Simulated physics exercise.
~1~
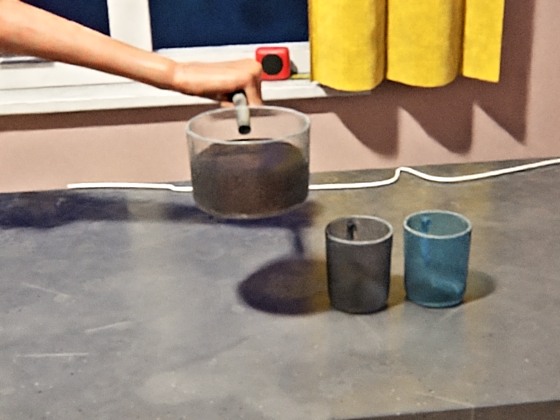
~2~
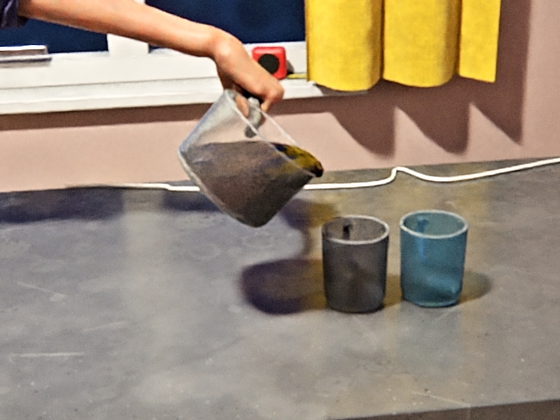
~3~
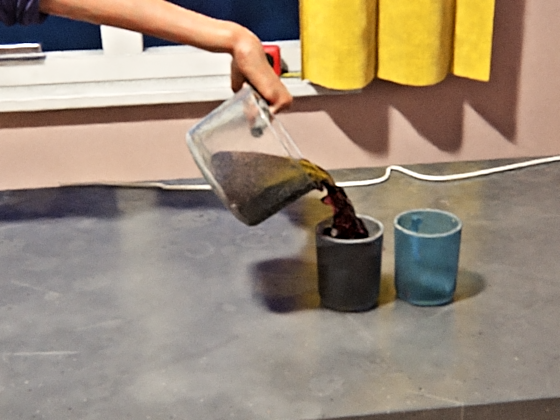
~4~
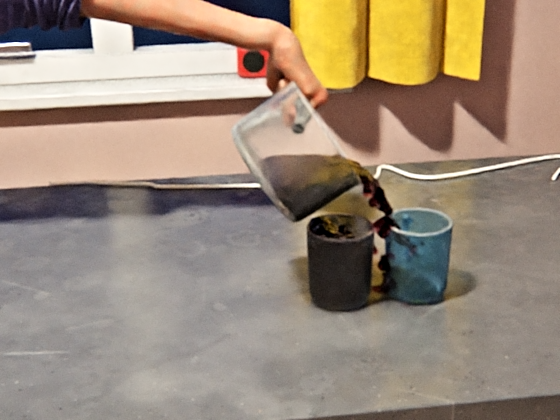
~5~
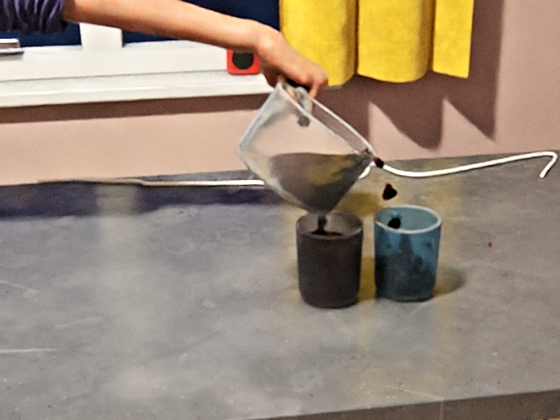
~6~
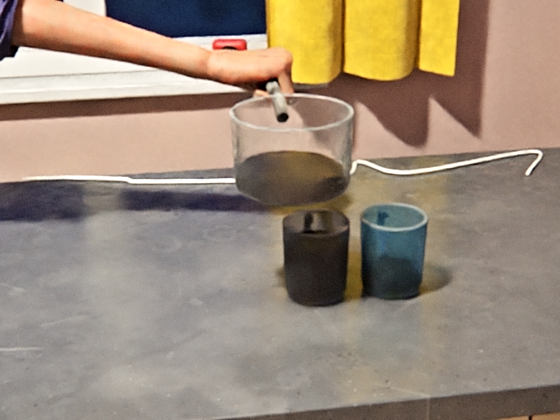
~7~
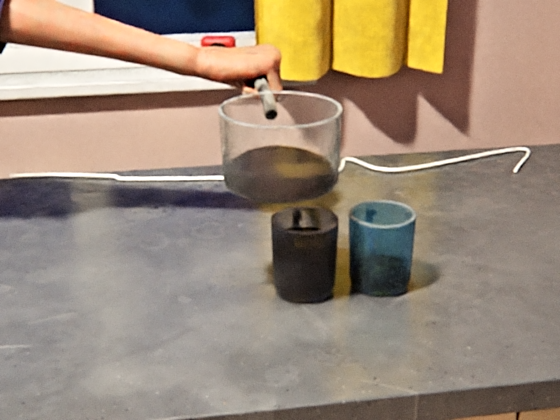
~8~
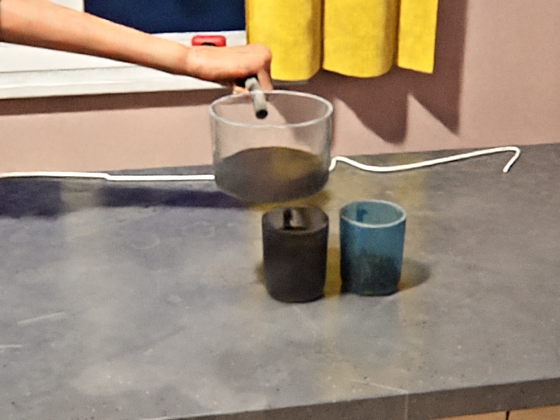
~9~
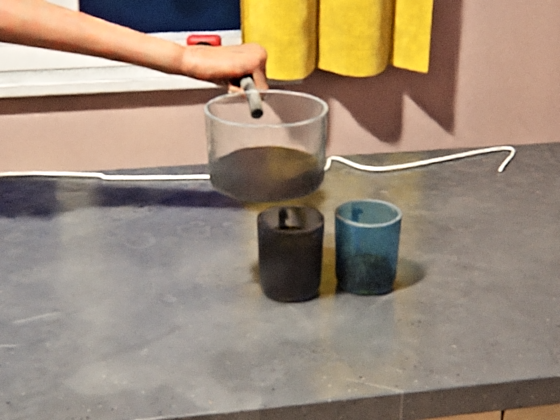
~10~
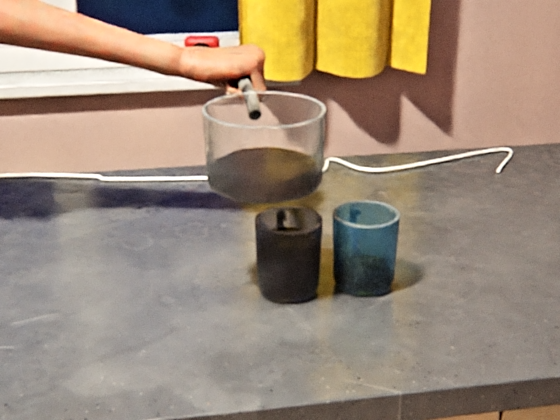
A hand swings a clear pot of dark liquid over two mugs, a dark one on the left and a blue one on the right, on a grey work surface. The pot tips to the right, and the dark liquid begins to run into the left mug. Still tilted, it moves right, its stream passing over the gap and reaching the blue mug. The hand then turns the pot level again, and the last drops fall. At the end it is held still above the mugs, with some dark liquid left inside.
